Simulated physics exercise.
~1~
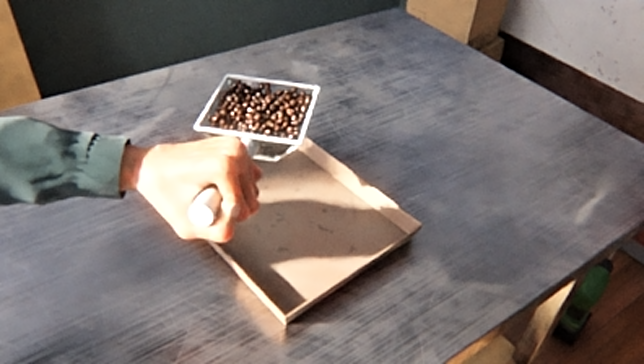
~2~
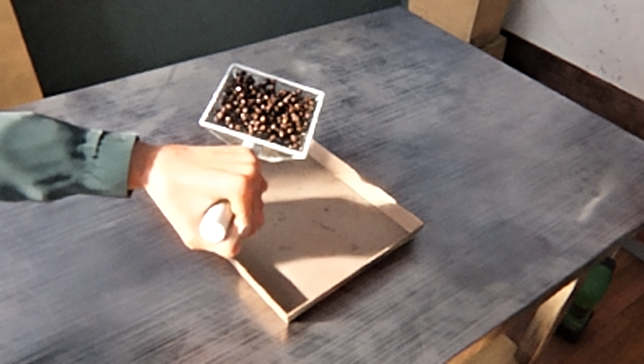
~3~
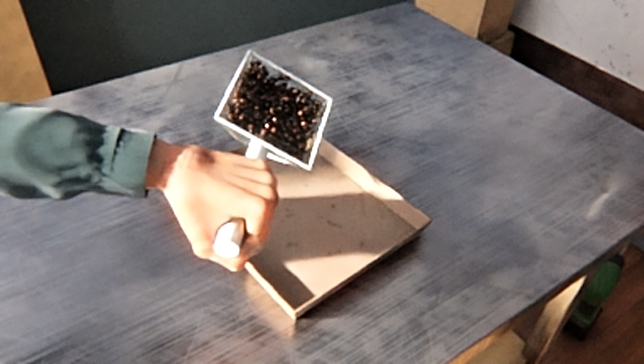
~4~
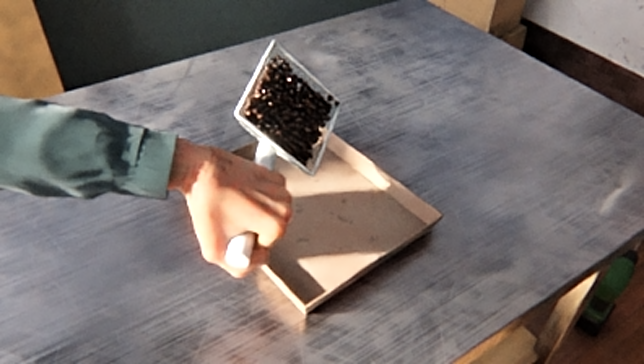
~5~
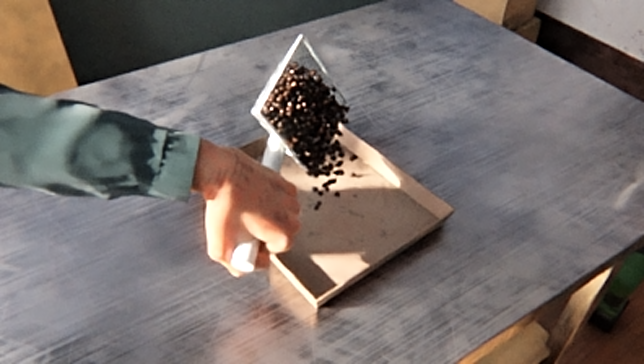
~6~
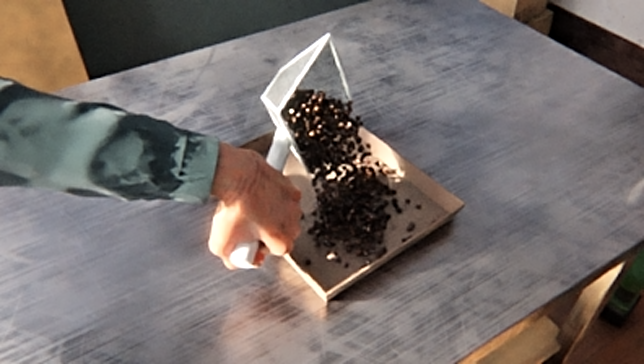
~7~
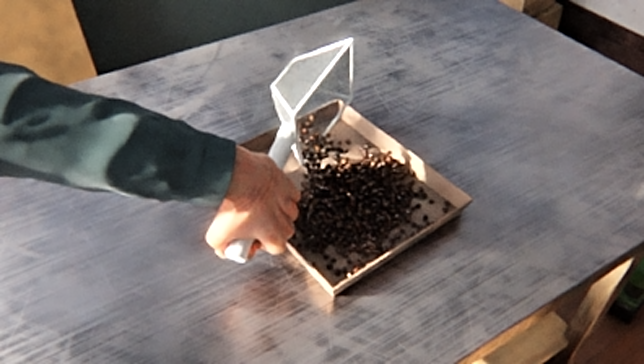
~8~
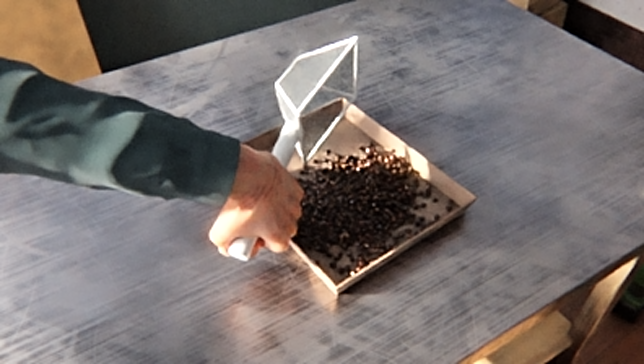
Over a tray on a table, a hand tilts a clear scoop until its beans pour in.
